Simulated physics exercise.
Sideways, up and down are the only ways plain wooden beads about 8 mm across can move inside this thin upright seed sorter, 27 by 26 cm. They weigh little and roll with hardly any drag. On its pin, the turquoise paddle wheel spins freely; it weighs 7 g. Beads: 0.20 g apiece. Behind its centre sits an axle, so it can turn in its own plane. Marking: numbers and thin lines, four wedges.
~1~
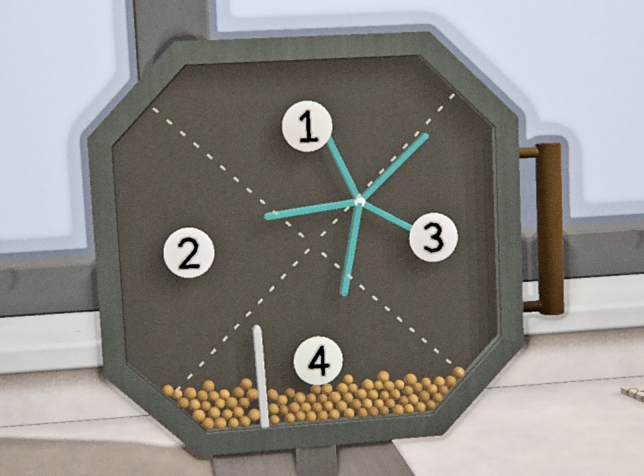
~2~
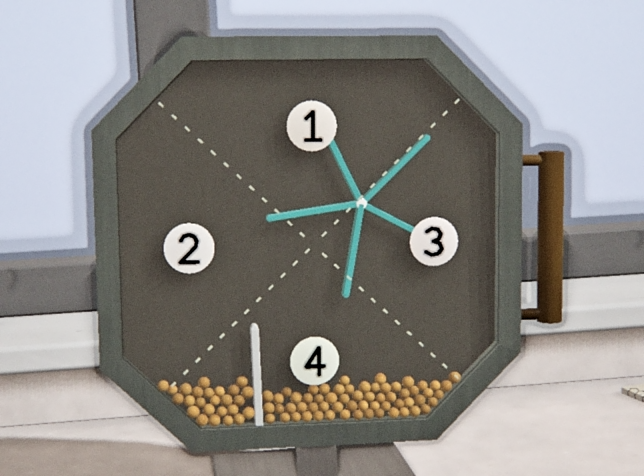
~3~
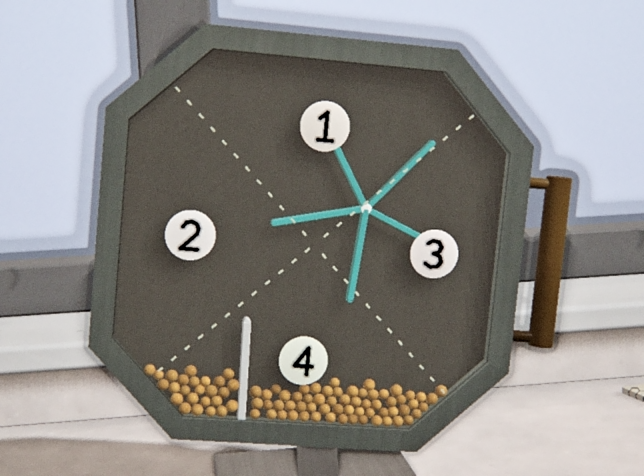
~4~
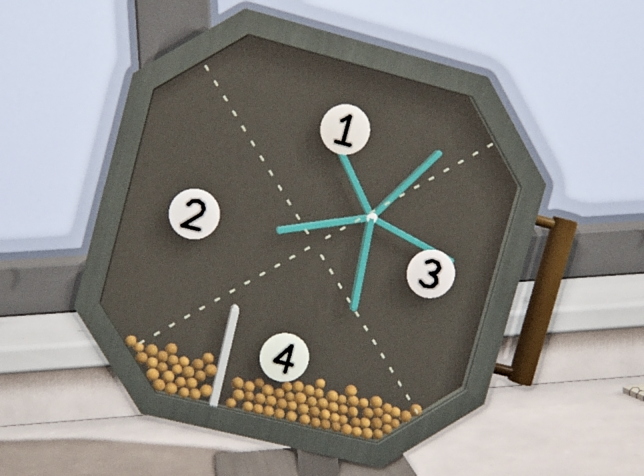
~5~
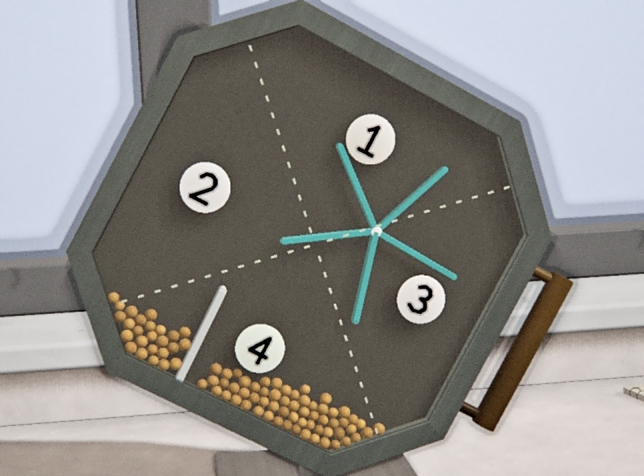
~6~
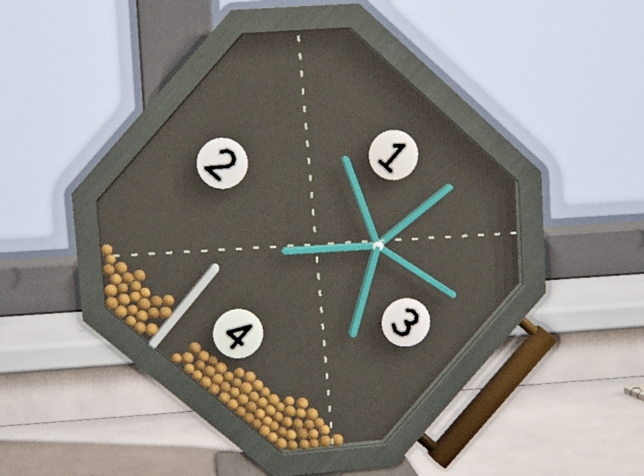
Inside an upright eight-sided case with numbered wedges, small round beads rest along the bottom around a short pale wall; the case turns clockwise, slowly then further, and the beads shift toward the lower left beneath a turquoise paddle wheel.
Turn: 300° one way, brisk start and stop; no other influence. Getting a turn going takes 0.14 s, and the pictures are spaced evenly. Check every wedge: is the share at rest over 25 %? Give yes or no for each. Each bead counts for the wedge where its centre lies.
No. 1: No, 2: Yes, 3: No, 4: No.
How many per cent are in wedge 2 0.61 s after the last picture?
I'd put it around 30 in a hundred.
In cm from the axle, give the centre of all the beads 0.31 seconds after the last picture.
Left by about 7 cm and below by about 1 cm.
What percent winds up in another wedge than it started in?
85 per cent.
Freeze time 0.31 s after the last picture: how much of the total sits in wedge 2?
About 0 %.
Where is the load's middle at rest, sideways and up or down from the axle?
Offset approx. 3 cm left, 12 cm below.
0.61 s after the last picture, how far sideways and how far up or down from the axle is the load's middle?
About 5 cm left and 9 cm below.
Then, 0.31 s after the last picture, it stands 143° clockwise; the beads' middle is 7 cm left of and 1 cm below the centre; no. 3, 70 %, no. 4, 30 %.
Then, 0.61 s after the last picture, it has come round 238° clockwise; the beads' middle is 5 cm left of and 9 cm below the centre; no. 1, 70 %, no. 2, 30 %.
Then, 0.88 s after the last picture, it has come round 300° clockwise; the beads' middle is 8 cm left of and 8 cm below the centre; no. 1, 10 %, no. 2, 90 %.
All still 3.1 s after it, it has come round 300° clockwise; no. 1, 0 %, no. 2, 90 %, no. 3, 0 %, no. 4, 10 %.
